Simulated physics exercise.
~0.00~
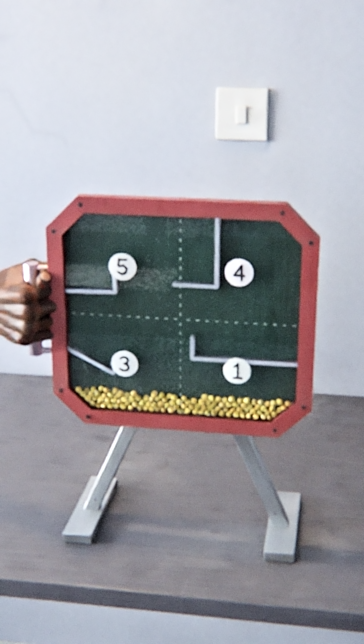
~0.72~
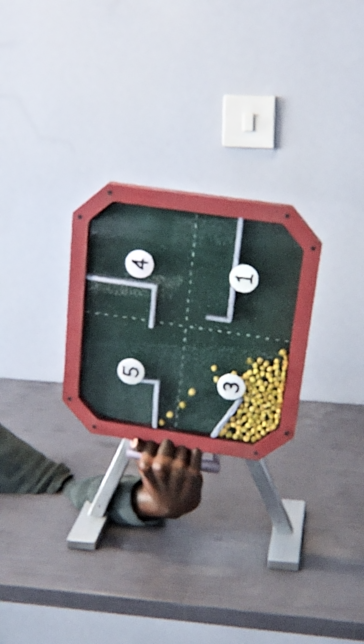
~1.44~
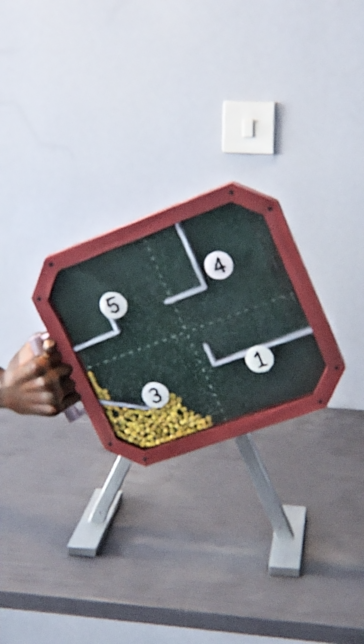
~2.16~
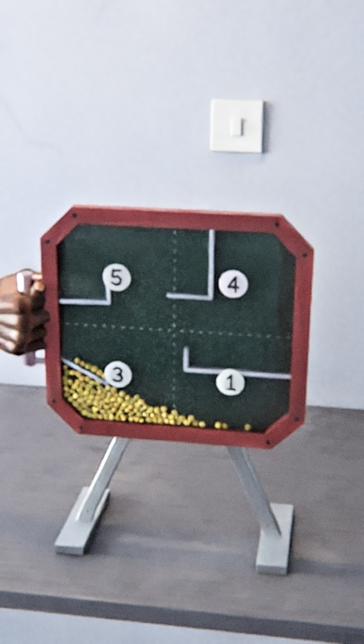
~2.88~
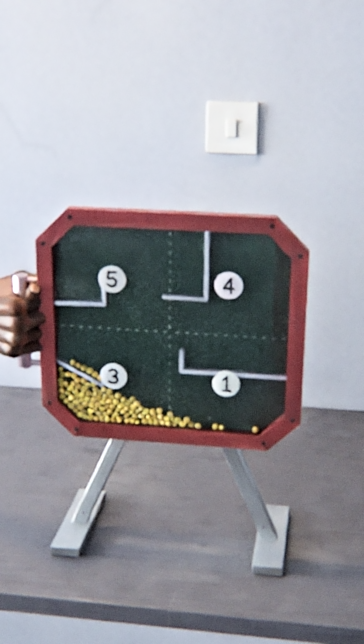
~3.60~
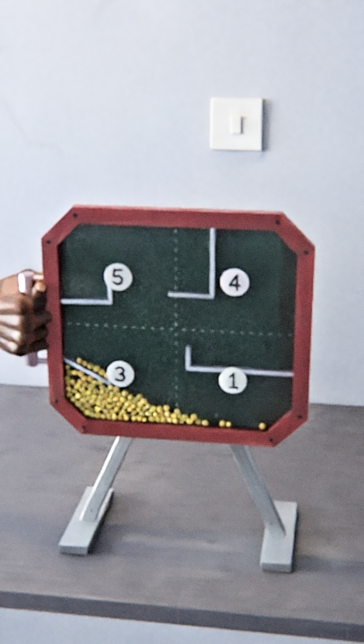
On a grey tabletop, a hand turns a red-framed case anticlockwise and back to level, leaving yellow beads heaped at lower left.
